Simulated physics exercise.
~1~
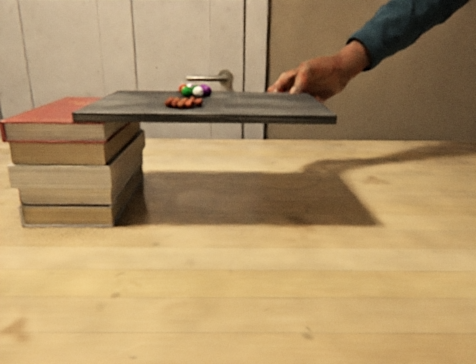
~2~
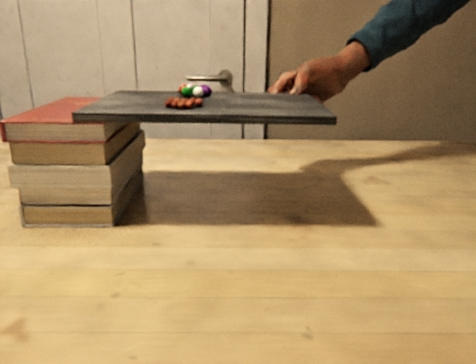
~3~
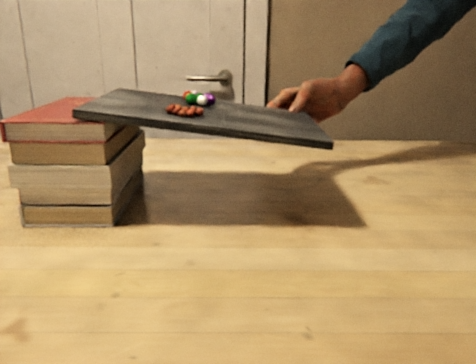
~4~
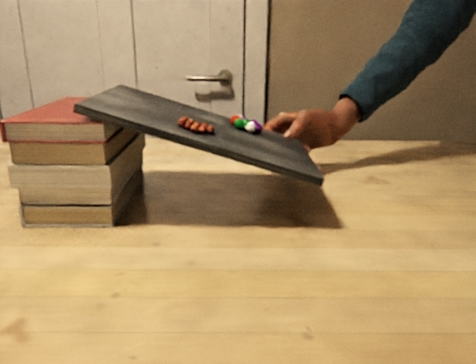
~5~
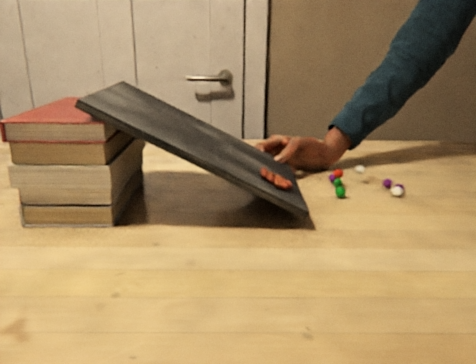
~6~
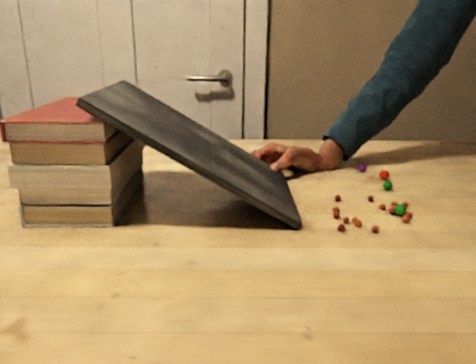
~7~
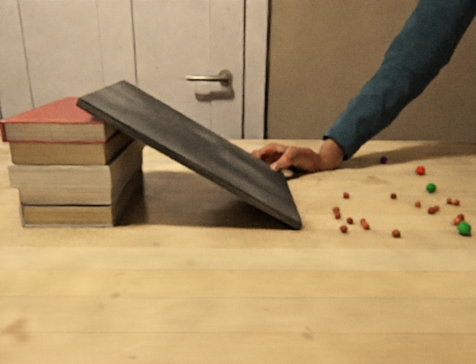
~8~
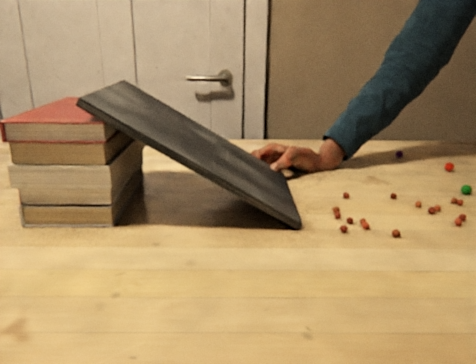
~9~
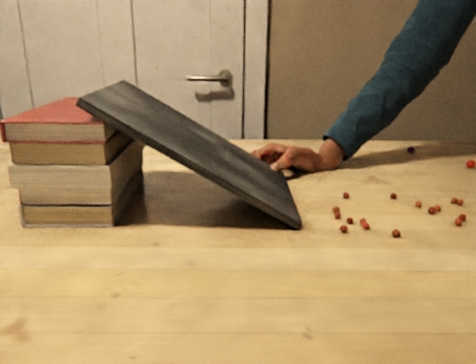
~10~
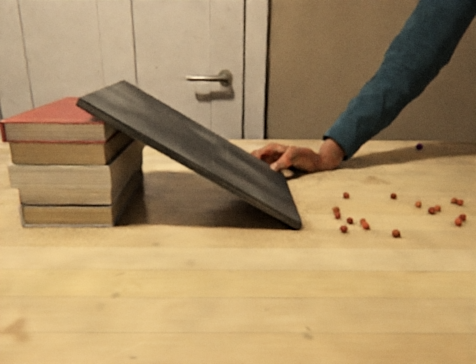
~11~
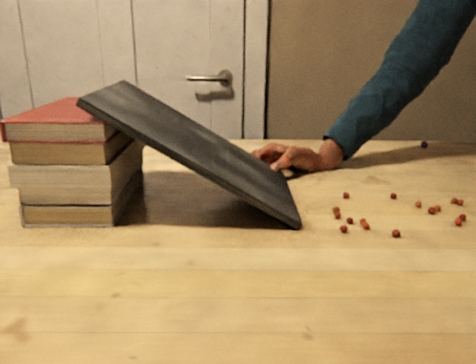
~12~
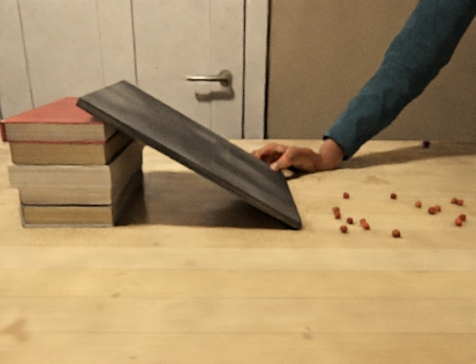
A hand lowers a board's end, spilling colourful balls and small reddish pieces rightward across the table.
